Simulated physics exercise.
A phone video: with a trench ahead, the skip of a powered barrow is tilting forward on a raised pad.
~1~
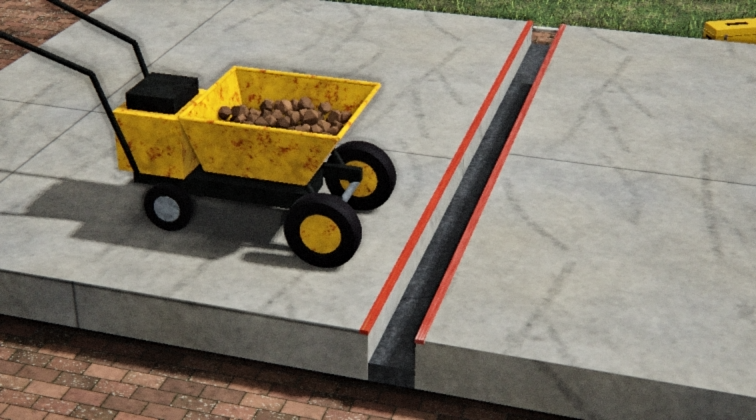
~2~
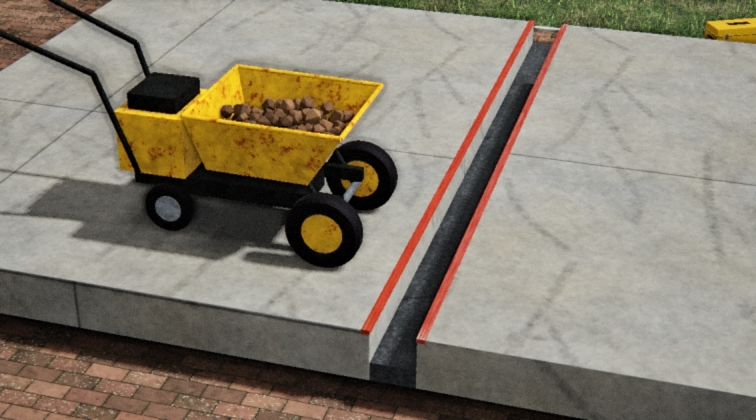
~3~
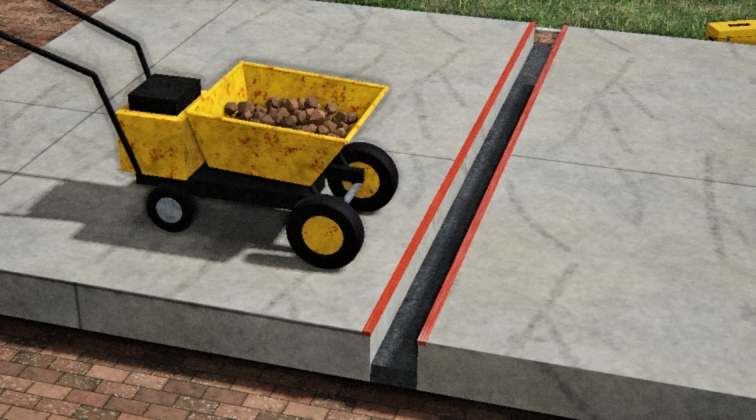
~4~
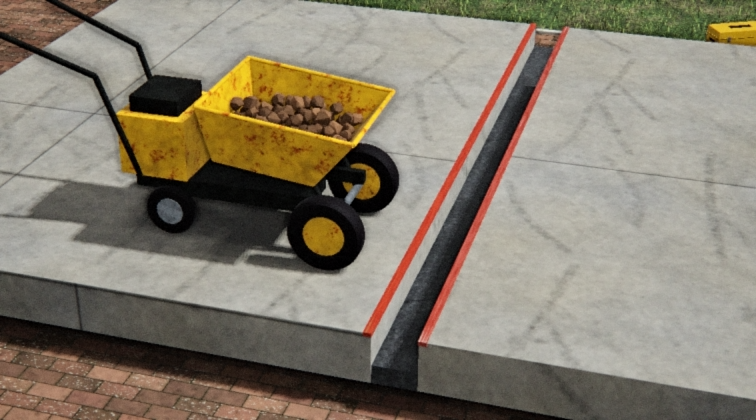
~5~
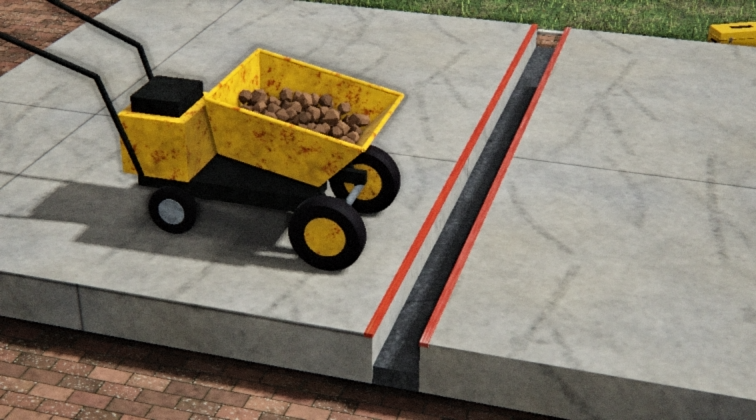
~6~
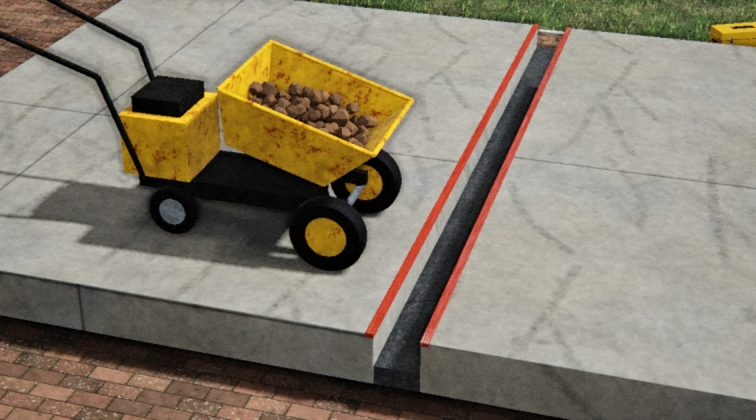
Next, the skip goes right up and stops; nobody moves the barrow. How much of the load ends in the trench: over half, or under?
I predict the trench will fail to catch most of it.
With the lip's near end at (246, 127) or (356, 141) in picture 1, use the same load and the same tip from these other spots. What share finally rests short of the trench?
Try 1: 60 %. Try 2: 0 %.
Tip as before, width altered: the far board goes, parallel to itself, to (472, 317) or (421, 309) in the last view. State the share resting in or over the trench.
You'd get 80 % in the first case and 10 % in the second.
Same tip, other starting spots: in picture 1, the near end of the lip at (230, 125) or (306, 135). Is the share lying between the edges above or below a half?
The first try ends with the lesser portion between the edges, the second with the greater portion.
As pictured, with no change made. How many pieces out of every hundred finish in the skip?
All told, it is near 10 percent.
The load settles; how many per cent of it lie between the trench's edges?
I'd put that share near 35 per cent.
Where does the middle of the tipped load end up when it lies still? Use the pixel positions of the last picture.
Around (474, 248).
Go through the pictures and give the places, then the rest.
Lip of the skip near (338, 139), level; top of the load near (285, 124), clay clods; first edge of the trench near (380, 300); far edge near (434, 308), the trench under half as wide as the skip, and about as deep as wide, in the first frame.
Lip of the skip near (340, 139), level; top of the load near (273, 120), in the second frame.
Lip of the skip near (346, 142), tipped barely; top of the load near (277, 119), in the third frame.
Lip of the skip near (353, 146), tipped a little; top of the load near (265, 116), in the fourth frame.
Lip of the skip near (363, 150), tipped a little; top of the load near (273, 112), in the fifth frame.
Lip of the skip near (373, 155), tipped clearly; top of the load near (283, 107); first edge of the trench near (386, 303); far edge near (439, 312), in the sixth frame.
Shortly afterwards, skip tipped steeply; the whole lot in the skip.
Next, skip tipped steeply; all but a few in the skip; only a few beyond it; only a few falling.
Some moments later, skip tipped right over; near half in the skip; only a few in or heaped over the trench; near a third beyond it; only a few falling.
In the end, skip tipped right over; a little in the skip; near a third in or heaped over the trench; near half beyond it.
